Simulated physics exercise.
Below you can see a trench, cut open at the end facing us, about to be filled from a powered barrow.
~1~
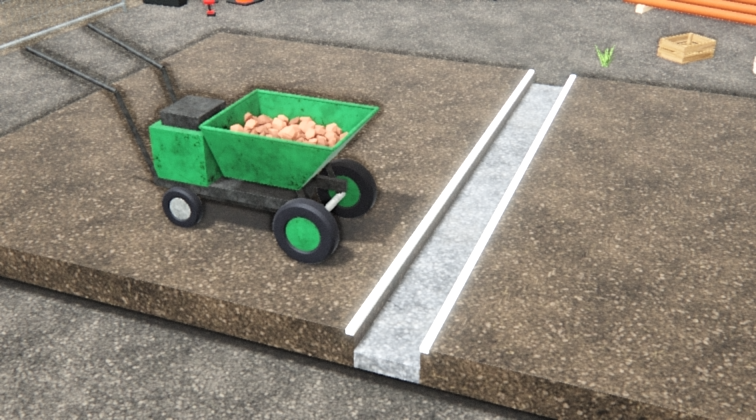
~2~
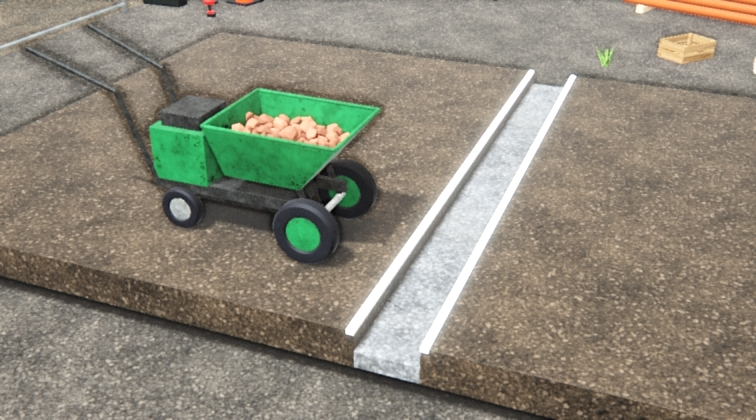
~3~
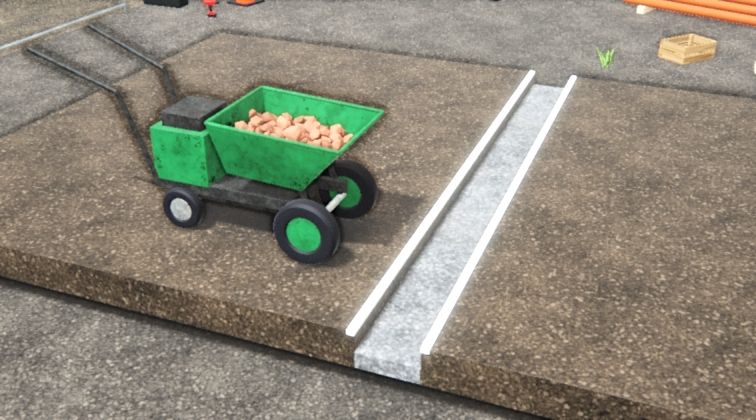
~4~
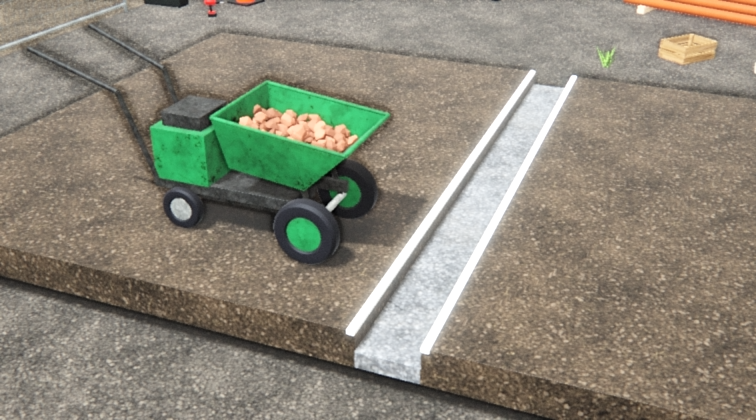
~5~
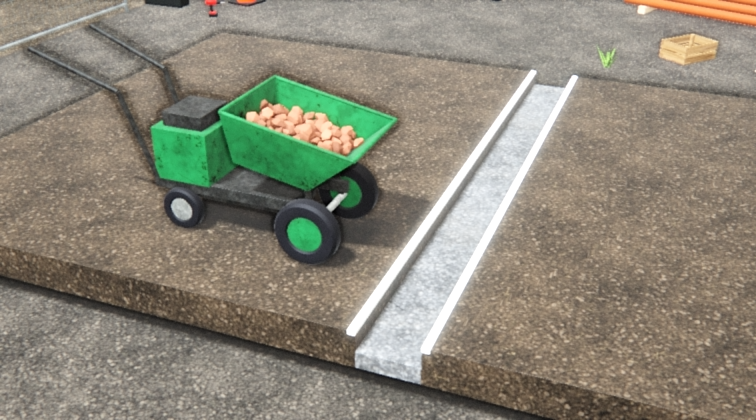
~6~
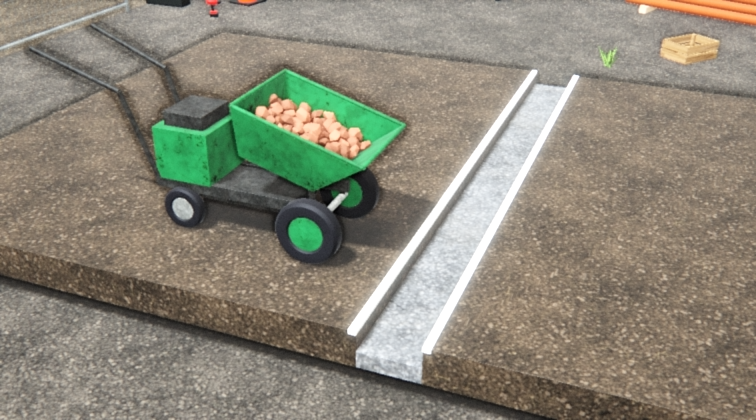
At the start, a green powered barrow with black handles stands left of a shallow, pale-edged trench, its skip level and loaded with lumps of orange-pink rubble. The skip then begins to tilt slowly toward the trench, its back rising until it is clearly tipped, while the wheels stay in place.
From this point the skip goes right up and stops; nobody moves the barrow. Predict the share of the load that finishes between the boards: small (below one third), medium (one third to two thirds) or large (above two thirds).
The share is large, above two thirds.
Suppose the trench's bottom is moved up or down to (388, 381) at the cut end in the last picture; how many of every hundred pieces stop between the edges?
Something close to 100 per cent.
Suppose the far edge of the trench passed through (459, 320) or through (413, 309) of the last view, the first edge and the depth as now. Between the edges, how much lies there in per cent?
Roughly 100 percent first and 40 percent second.
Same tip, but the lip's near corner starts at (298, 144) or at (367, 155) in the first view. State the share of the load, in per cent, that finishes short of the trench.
That would be roughly 10 in a hundred and then roughly 0 in a hundred.
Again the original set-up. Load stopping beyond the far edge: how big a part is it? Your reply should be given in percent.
10 per cent.
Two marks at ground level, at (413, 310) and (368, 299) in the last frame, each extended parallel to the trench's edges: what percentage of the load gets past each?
Estimate: 50 %, then 90 %.
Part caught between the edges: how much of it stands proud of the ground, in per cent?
I'd put it near 25 in a hundred.
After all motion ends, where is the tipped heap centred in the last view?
I'd say the middle ends up at about (443, 268).
Shortly afterwards, skip tipped steeply; the whole lot in the skip.
Next, skip tipped right over; the bulk in the skip; near a quarter in or heaped over the trench; only a few falling.
Some moments later, skip tipped right over; a little in the skip; the bulk in or heaped over the trench; a little beyond it.
In the end, skip tipped right over; a little in the skip; the bulk in or heaped over the trench; a little beyond it.
